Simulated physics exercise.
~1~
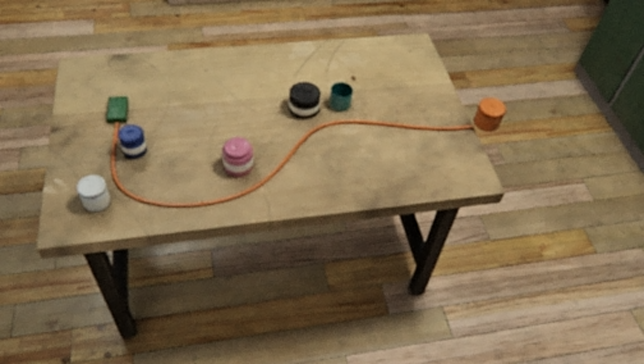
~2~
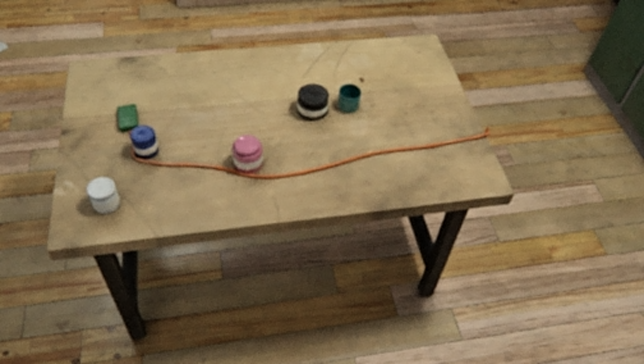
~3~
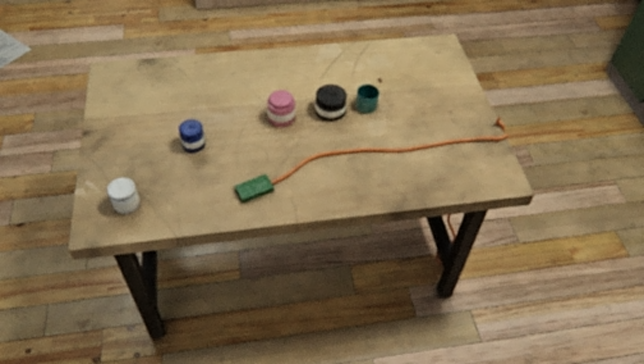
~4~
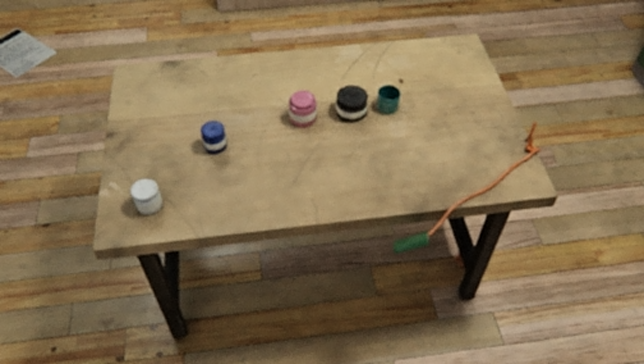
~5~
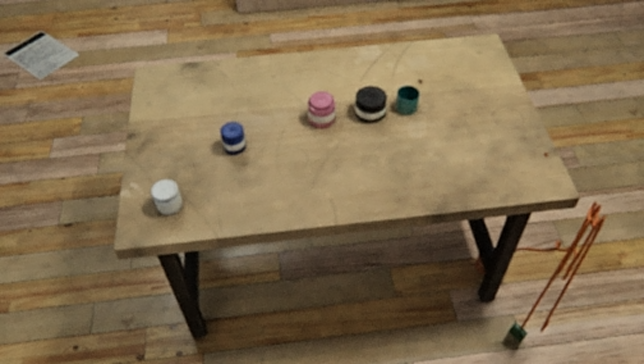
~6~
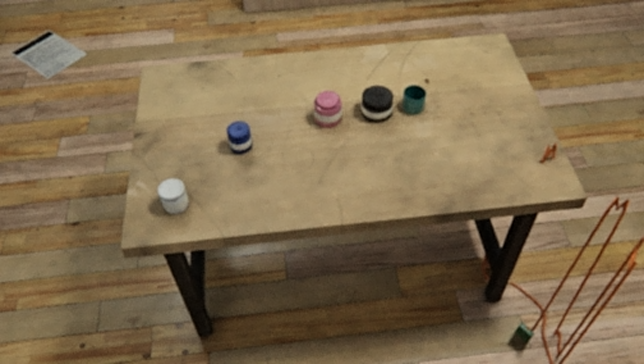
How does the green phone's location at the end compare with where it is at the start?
At the start the green phone lies on the left side of the tabletop, behind the blue canister. At the end it is off the table, down at floor level near the right-hand legs.
We see a wooden table with canisters, a cup and an orange cable winding to a green phone as an orange speaker drops off the right edge; the cable drags the phone across, shifting the blue canister and pink jar, until the phone falls over the front edge to the floor.
